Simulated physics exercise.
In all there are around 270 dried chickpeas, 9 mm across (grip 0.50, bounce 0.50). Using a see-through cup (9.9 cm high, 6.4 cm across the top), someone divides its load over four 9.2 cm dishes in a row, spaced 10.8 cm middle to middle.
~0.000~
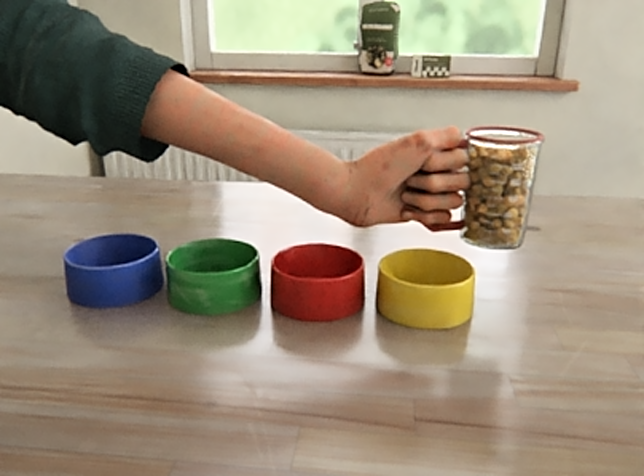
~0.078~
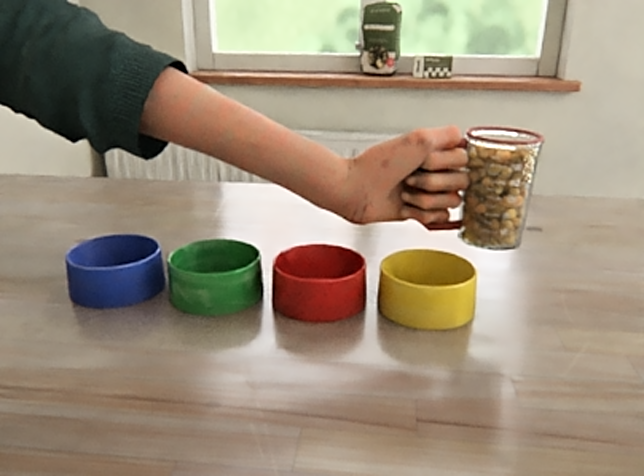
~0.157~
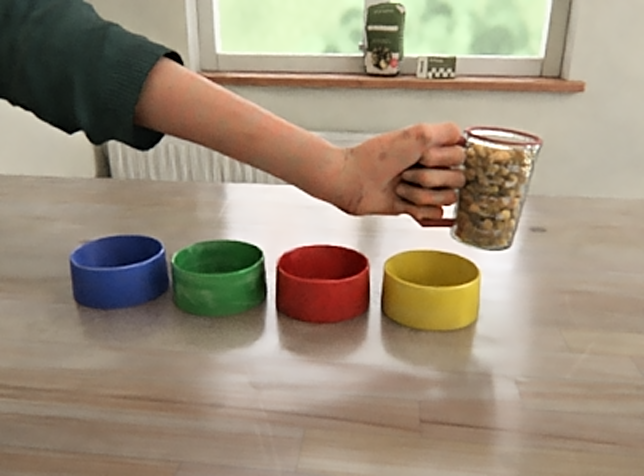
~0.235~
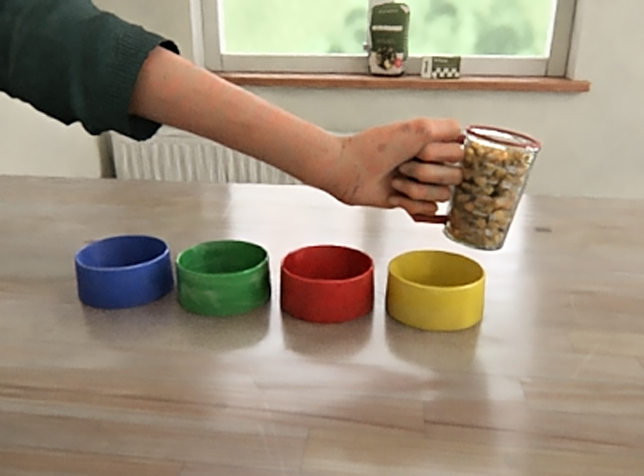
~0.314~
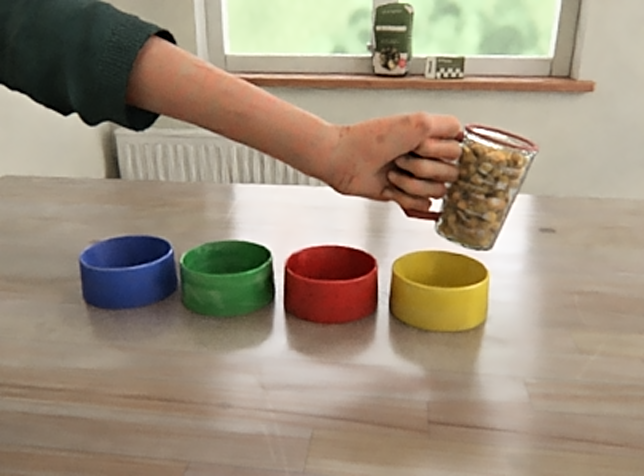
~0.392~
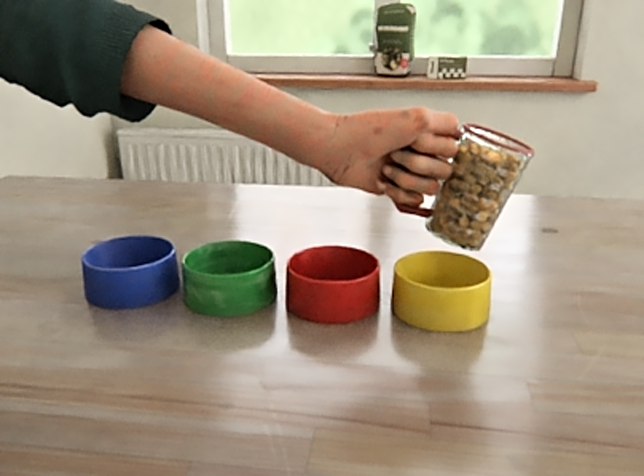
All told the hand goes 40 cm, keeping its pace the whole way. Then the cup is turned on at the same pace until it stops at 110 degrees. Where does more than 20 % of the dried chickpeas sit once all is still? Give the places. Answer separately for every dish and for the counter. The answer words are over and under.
Red: Over. Blue: Under. Green: Under. Yellow: Under. Counter: Under.
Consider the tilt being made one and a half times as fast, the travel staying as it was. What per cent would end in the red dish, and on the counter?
Red 40; counter 10.
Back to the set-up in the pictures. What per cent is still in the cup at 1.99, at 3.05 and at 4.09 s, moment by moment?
80, 5, 0.
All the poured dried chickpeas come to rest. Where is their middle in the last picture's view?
After settling, the middle sits near (321, 285).
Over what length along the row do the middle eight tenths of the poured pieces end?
11 cm, roughly.
After 1.99 s, tilt 108 degrees; cup holds 80 %, red 15 %, yellow 5 %.
After 3.05 s, tilt 110 degrees; cup holds 5 %, red 75 %, green 10 %, yellow 5 %.
Then, at 4.09 s, tilt 110 degrees; cup holds 0 %, red 75 %, green 15 %, yellow 5 %.
By 4.4 s all is still; red 75 %, blue 0 %, green 15 %, yellow 5 %, counter 10 %.
